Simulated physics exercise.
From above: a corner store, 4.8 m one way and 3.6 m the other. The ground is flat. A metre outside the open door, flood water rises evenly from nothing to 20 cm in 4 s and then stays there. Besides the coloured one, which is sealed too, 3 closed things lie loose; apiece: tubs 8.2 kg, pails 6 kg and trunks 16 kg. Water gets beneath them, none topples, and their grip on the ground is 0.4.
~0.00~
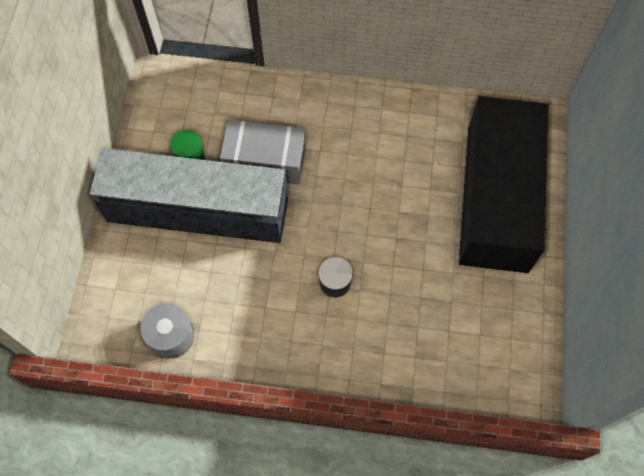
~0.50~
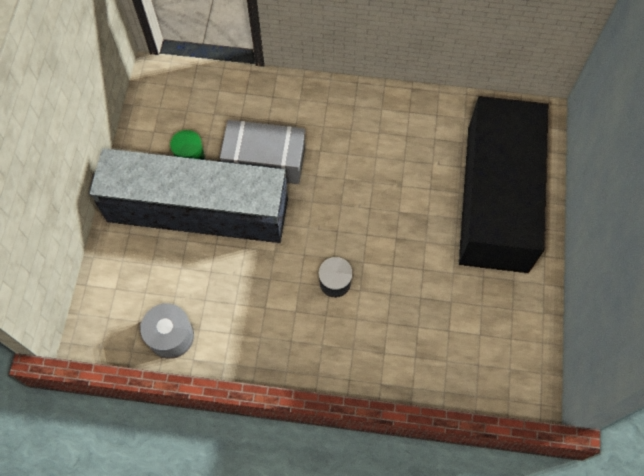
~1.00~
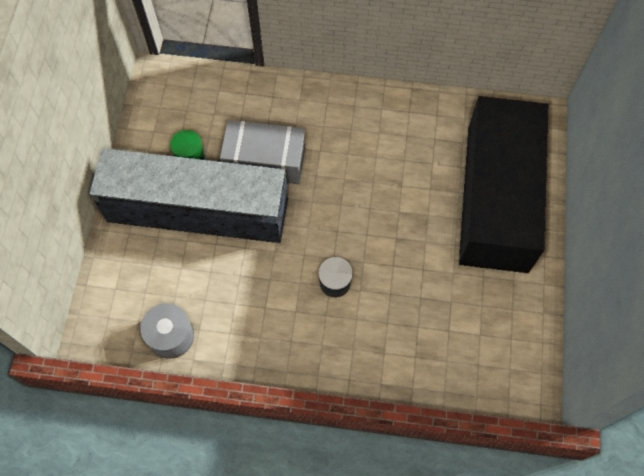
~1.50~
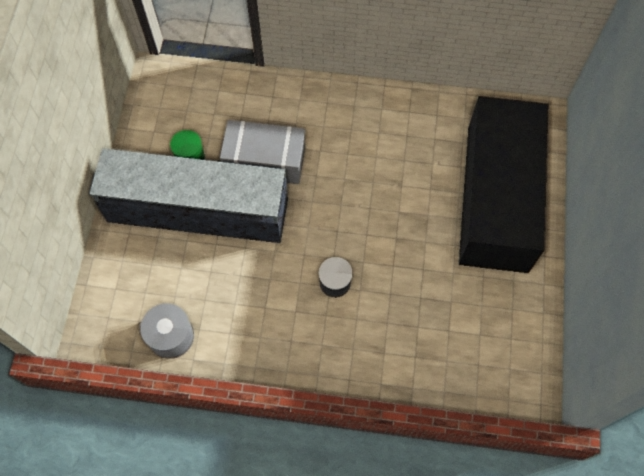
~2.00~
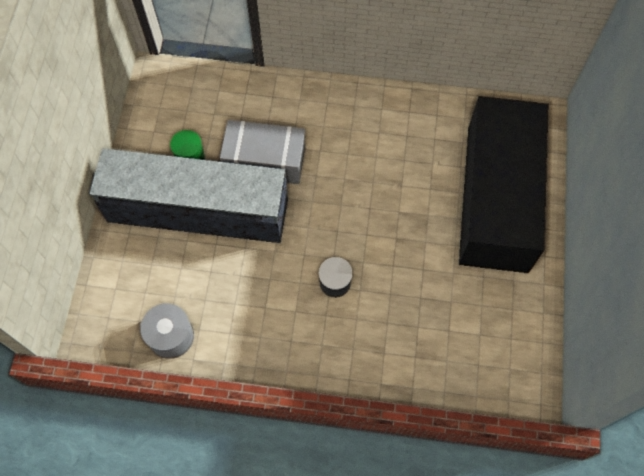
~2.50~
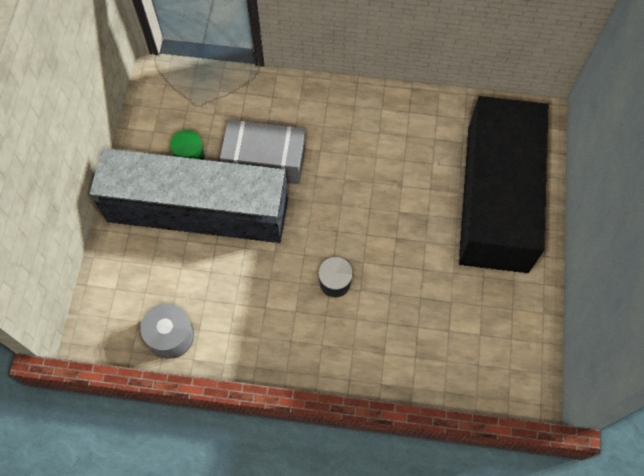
A long black box and the other things in the tiled corner room stayed still while the ground outside the doorway turned bluish, and then a thin patch of water spread just inside the door.
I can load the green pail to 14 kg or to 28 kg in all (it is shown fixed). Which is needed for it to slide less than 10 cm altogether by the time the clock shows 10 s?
Verdict: Only the larger load is enough.
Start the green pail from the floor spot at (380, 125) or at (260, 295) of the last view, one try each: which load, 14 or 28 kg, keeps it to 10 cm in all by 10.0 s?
In that order: The smaller is enough; the smaller is enough.
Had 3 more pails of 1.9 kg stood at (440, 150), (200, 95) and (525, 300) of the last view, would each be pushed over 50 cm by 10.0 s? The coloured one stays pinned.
In that order: More, over, less.
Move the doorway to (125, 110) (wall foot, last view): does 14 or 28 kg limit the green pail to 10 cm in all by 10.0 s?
In that case only the higher weight holds it.
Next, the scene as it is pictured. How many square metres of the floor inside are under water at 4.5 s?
Some 4.0 m2.
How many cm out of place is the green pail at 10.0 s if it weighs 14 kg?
About 200 cm.
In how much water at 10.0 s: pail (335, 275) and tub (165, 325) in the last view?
About 2 and 3 cm.
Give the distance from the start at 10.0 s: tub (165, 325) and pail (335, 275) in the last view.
In turn: 5 cm, 0 cm.
After 3.5 s the green pail would be 0 cm from its start with 14 kg and 0 cm from its start with 28 kg; 4 cm of water round it then.
After 4.5 s the green pail would be 0 cm from its start with 14 kg and 0 cm from its start with 28 kg; 9 cm of water round it then.
After 7.0 s the green pail would be 116 cm from its start with 14 kg and 0 cm from its start with 28 kg; 15 cm of water round it then.
After 10.0 s the green pail would be 183 cm from its start with 14 kg and 0 cm from its start with 28 kg; 15 cm of water round it then.
